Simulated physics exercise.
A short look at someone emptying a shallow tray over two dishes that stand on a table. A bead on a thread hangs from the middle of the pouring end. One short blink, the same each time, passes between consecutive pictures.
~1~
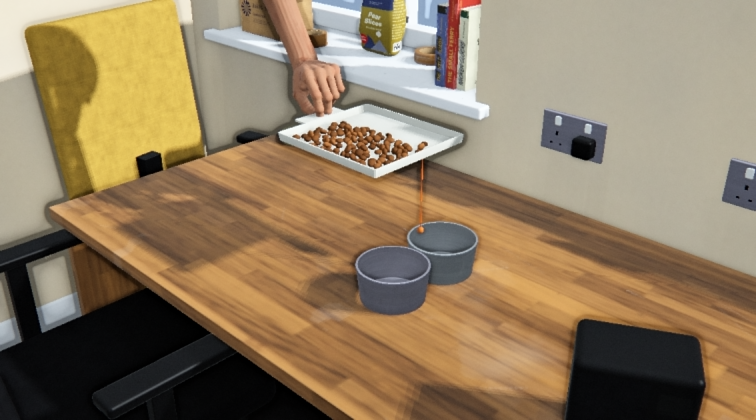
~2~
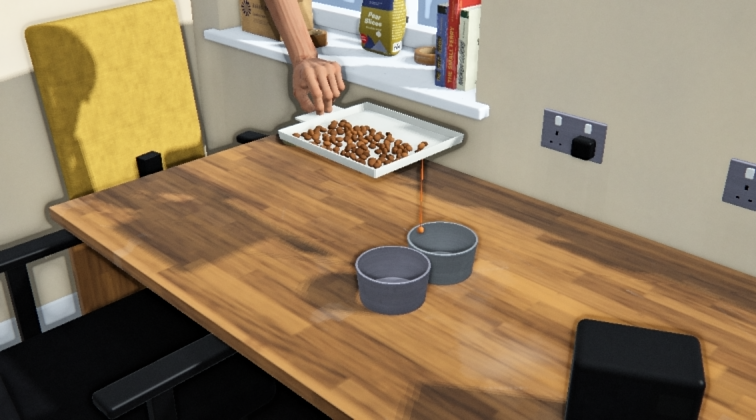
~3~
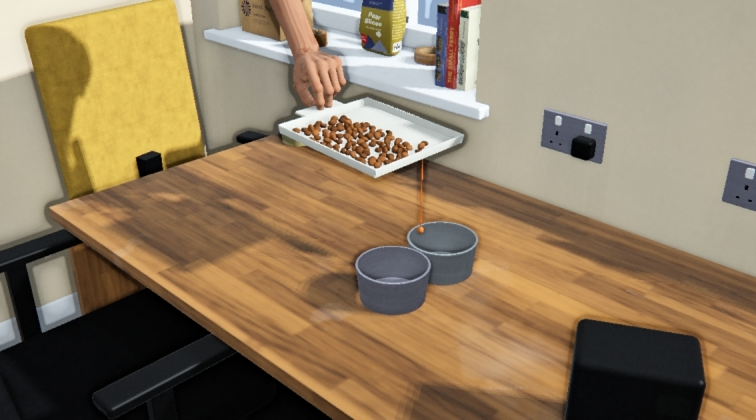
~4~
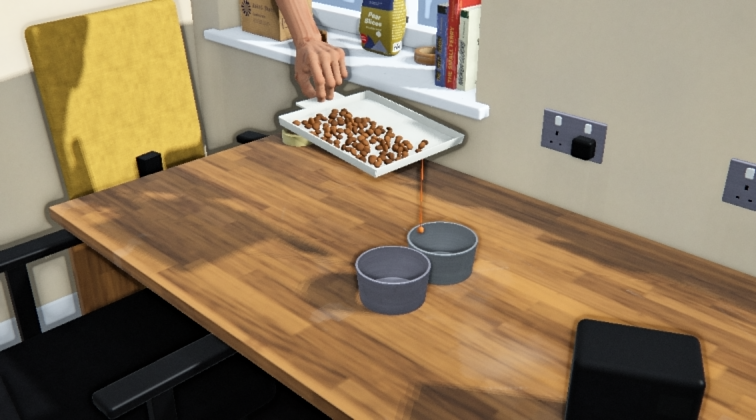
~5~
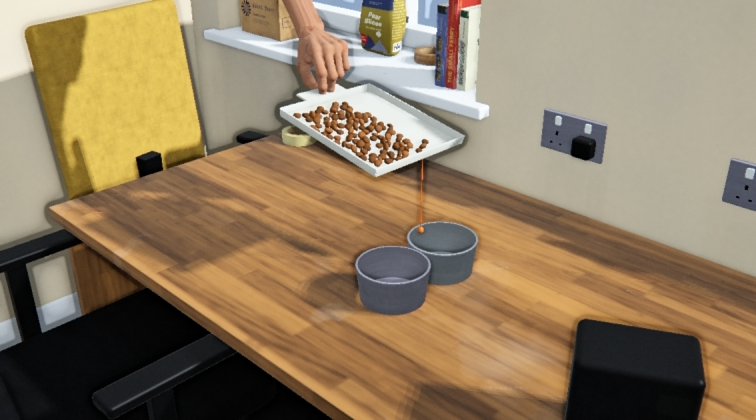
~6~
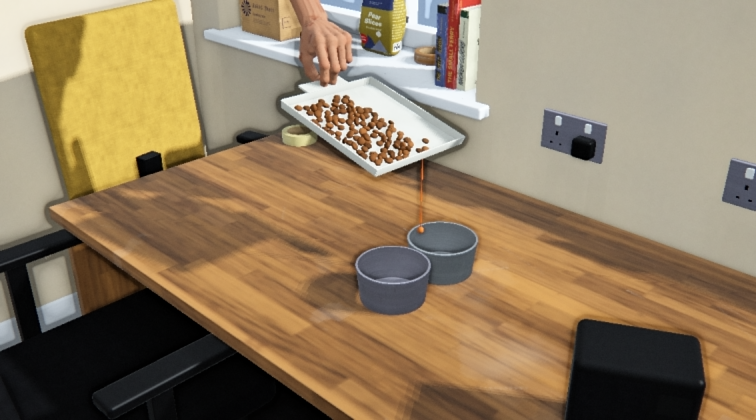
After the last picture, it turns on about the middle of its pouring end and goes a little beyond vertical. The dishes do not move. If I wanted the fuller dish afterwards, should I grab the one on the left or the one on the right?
Grab the right one.
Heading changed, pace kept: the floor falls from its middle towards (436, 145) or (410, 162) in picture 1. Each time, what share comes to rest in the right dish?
About 30 % and 20 %.
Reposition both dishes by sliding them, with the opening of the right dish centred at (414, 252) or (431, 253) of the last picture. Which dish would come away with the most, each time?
The rightmost dish, then the rightmost dish.
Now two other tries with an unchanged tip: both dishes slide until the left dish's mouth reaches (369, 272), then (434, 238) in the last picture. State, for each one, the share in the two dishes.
Result, in turn: 30 %, 40 %.
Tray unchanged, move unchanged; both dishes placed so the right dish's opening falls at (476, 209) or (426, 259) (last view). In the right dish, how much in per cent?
Trial 1 0%, trial 2 60%.
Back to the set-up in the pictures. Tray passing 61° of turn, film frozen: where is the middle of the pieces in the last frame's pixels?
(408, 135).
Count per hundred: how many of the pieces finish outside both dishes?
It comes to some 40 in a hundred.
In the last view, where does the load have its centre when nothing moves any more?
Somewhere close to (444, 275) in the last picture.
Soon, tray tipped steeply; nearly all on the tray; a stray few in the air.
A while on, tray tipped past a quarter turn; about two thirds on the tray; a stray few in the left dish; a small part in the right dish; a small part outside both; about a quarter in the air.
Towards the end, tray tipped past a quarter turn; about a quarter in the left dish; about a third in the right dish; about a third outside both.
Finally, tray tipped past a quarter turn; about a quarter in the left dish; about a third in the right dish; about a third outside both.
